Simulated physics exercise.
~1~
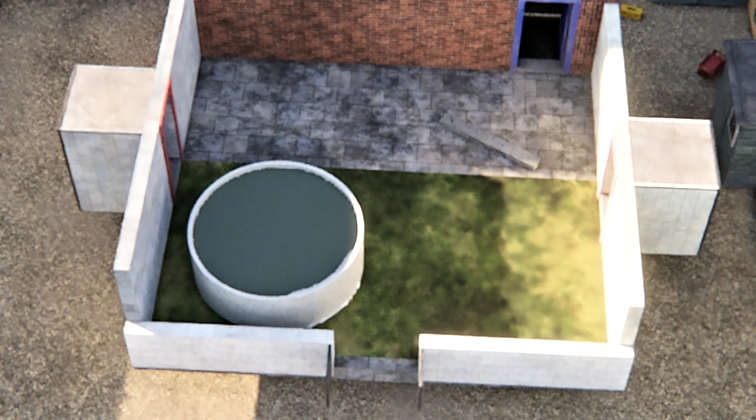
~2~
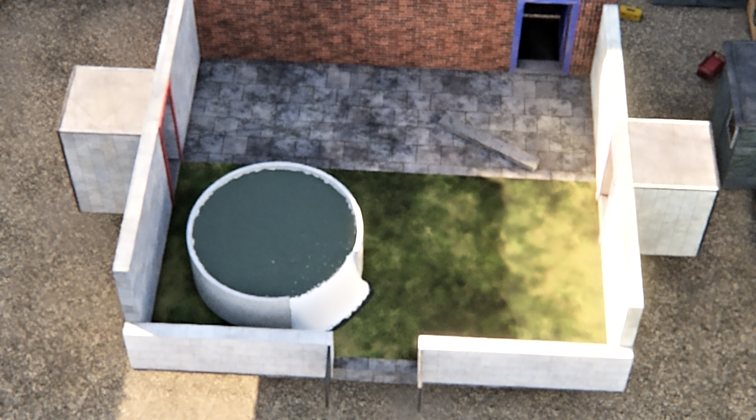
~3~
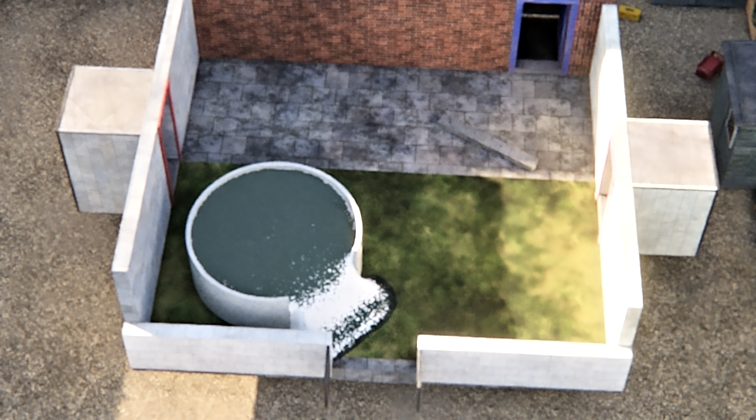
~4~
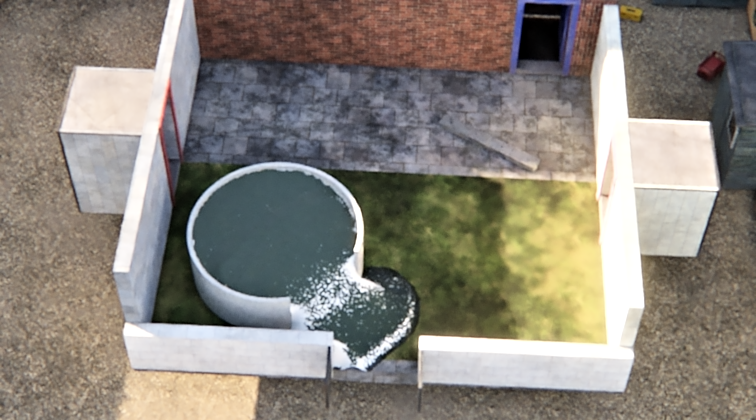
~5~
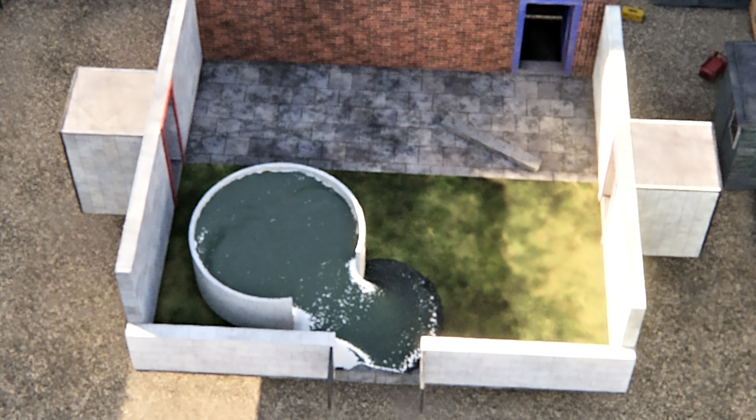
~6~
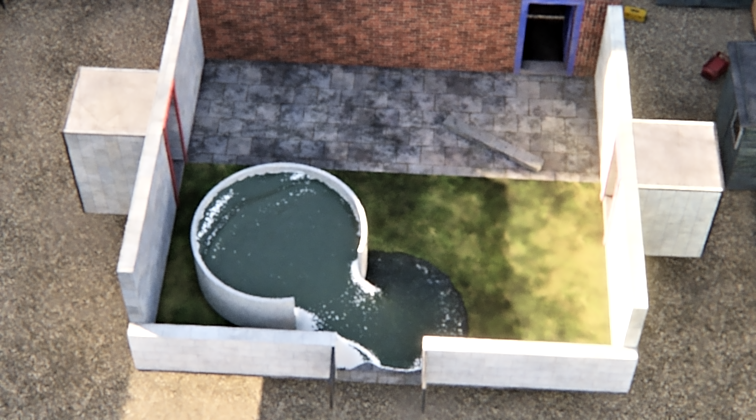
In a walled yard beside a brick building, the still water in a round tank burst through the lower right side, then poured out in white froth and spread rightward over the grass.
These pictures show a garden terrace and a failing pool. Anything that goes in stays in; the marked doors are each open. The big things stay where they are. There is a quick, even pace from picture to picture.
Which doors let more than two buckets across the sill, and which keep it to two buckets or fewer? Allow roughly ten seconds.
The red door never exceeds two buckets; the blue door never exceeds two buckets; the pink door never exceeds two buckets.
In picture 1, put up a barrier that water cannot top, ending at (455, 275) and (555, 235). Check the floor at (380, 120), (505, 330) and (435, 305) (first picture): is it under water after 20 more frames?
Untouched; submerged; submerged.
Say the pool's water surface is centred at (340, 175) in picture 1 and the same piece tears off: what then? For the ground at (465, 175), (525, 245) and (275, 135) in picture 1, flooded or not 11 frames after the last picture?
First one stays unwetted, next one gets inundated, last one stays unwetted.
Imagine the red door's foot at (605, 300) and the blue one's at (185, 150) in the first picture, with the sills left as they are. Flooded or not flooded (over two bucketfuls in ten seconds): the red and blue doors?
After the change, the red door overshoots, while the blue door falls short.
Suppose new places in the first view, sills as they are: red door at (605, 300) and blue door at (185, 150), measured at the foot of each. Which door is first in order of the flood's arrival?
That's the red one.
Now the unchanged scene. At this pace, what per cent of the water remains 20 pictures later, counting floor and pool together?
That works out to about 76 percent.
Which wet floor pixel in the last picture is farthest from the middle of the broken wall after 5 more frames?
Best guess: Near (566, 369).
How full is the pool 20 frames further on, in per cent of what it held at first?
Somewhere around 40 %, give or take.
A moment on, water covers 20 % of the floor; the red door not reached, the blue door not reached, the pink door not reached.
Next, water covers 25 % of the floor; the red door not reached, the blue door not reached, the pink door not reached.
Then, water covers 35 % of the floor; the red door not reached, the blue door not reached, the pink door wet at the sill, nothing in.
Later, water covers 65 % of the floor; the red door wet at the sill, nothing in, the blue door under two buckets in, the pink door wet at the sill, nothing in.
In the end, water covers 95 % of the floor; the red door wet at the sill, nothing in, the blue door under two buckets in, the pink door wet at the sill, nothing in.
